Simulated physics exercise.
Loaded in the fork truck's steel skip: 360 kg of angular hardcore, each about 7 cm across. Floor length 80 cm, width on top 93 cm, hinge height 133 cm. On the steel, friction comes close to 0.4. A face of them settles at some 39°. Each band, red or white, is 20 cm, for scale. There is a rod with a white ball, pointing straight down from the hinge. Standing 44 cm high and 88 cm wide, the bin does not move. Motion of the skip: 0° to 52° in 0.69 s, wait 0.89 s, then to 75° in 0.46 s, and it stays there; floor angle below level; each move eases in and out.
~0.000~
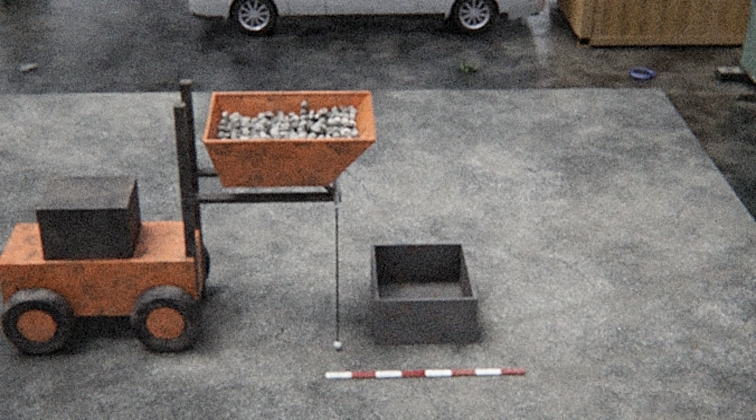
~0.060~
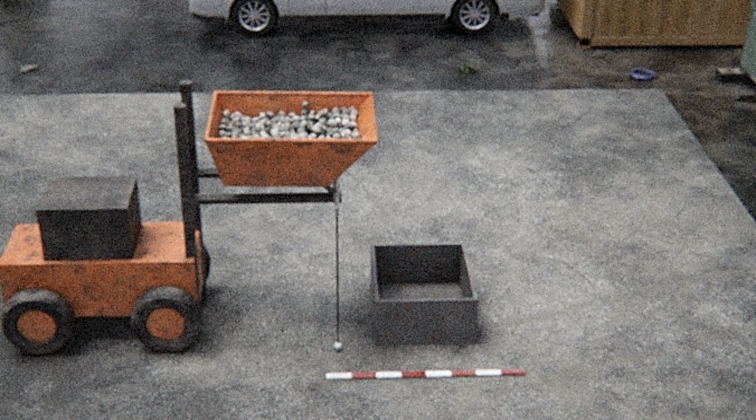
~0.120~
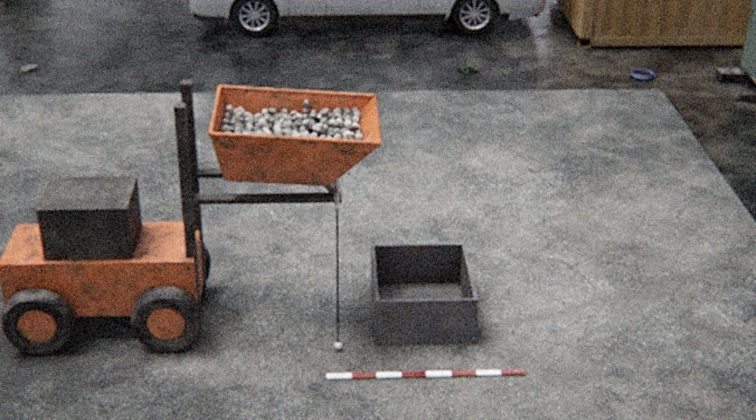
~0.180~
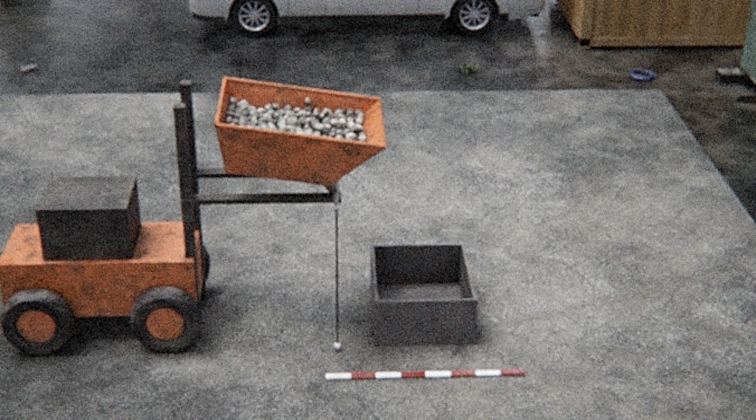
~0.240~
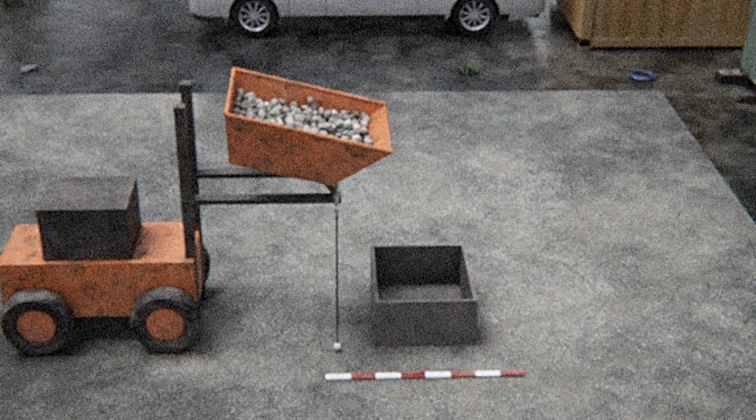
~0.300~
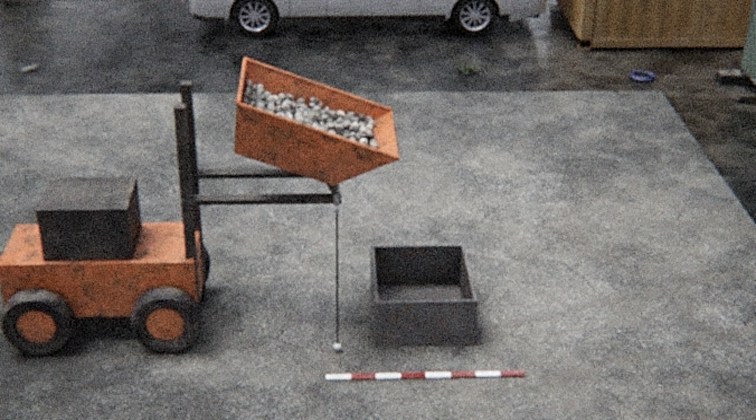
An orange skip full of pale stones, raised on a fork truck's forks, started out level and then tilted steadily down to the right, its left end rising, while the truck stayed still.
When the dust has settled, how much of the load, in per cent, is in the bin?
65 %.
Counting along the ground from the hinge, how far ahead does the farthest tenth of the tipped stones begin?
Roughly 150 centimetres ahead of it along the ground.
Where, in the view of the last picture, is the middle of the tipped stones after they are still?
Around (450, 305).
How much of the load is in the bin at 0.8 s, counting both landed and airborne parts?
About 0 per cent by then.
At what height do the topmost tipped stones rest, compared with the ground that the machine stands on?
Near 52 cm up from the ground.
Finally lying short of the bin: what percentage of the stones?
Roughly 0 per cent.
After 0.5 s the floor is at 44°; 100 % in the skip; the foremost stones are at (391, 163).
After 0.8 s the floor is at 52°; 100 % in the skip; the foremost stones are at (419, 173).
After 2.5 s the floor is at 75°; 40 % in the skip, 44 % in the bin, 16 % beside or beyond the bin; the foremost stones are at (557, 317).
After 4.9 s the floor is at 75°; 0 % in the skip, 67 % in the bin, 33 % beside or beyond the bin; the foremost stones are at (592, 315).
